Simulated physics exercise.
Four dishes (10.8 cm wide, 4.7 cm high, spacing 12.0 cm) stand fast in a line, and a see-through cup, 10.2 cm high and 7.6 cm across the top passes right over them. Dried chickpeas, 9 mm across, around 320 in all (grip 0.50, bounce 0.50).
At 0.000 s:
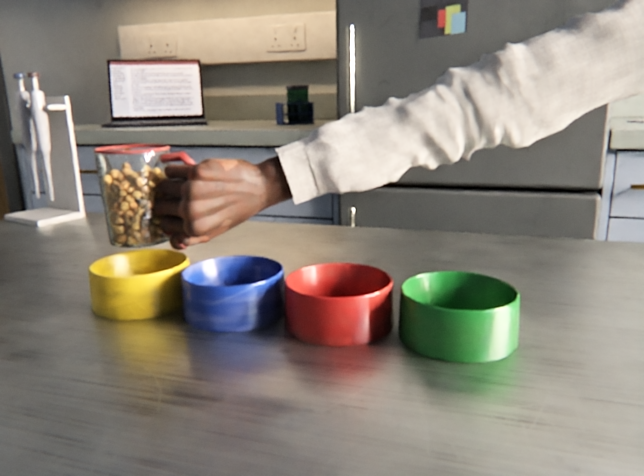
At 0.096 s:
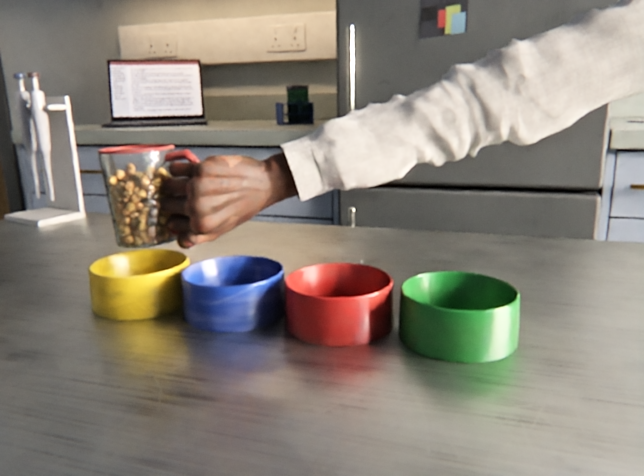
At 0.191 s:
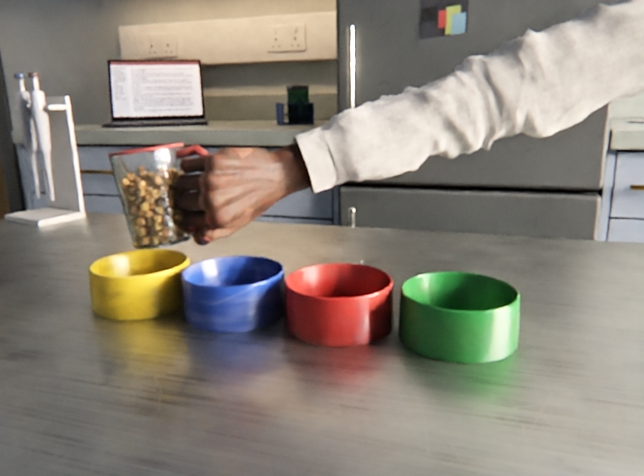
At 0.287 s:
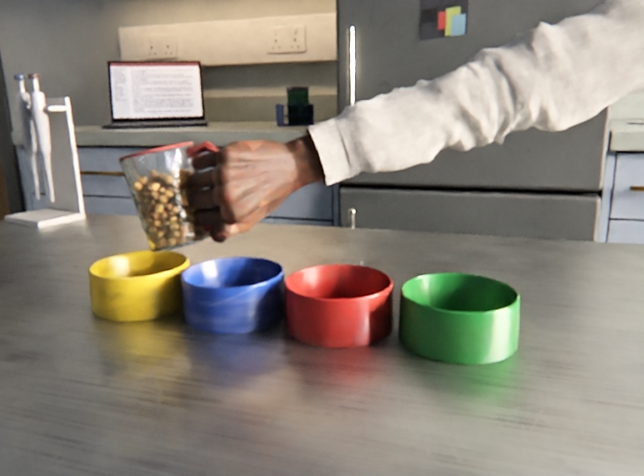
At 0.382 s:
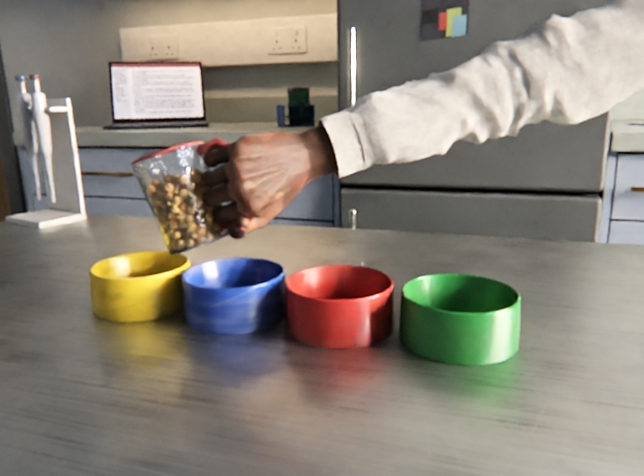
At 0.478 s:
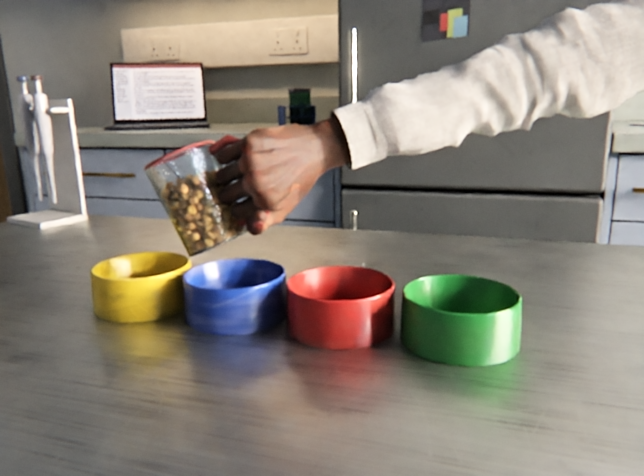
A hand moves a clear cup of chickpeas right above colored bowls, gradually tilting it left.
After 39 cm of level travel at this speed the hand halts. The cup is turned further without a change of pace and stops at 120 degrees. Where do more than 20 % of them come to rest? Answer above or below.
Red below, blue below, green above, yellow below, counter below.
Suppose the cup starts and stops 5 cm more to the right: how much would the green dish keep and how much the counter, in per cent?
In that case green 100; counter 0.
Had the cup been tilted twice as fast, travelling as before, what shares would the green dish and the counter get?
Then: Green 0, counter 20.
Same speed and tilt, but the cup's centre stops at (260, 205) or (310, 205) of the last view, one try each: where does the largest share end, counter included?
The winner: Blue; blue.
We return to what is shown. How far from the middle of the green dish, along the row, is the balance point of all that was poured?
Some 2 cm to the left.
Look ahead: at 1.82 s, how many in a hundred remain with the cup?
Some 95 per cent of the load.
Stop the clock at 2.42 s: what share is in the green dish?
About 65 per cent by then.
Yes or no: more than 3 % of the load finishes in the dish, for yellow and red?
Yellow no; red yes.
After 1.29 s, tilt 69 degrees; cup holds 100 %.
Then, at 1.82 s, tilt 98 degrees; cup holds 95 %, red 5 %.
After 2.42 s, tilt 120 degrees; cup holds 20 %, red 10 %, green 65 %.
In the end, at 3.2 s, red 10 %, blue 0 %, green 85 %, yellow 0 %, counter 5 %.
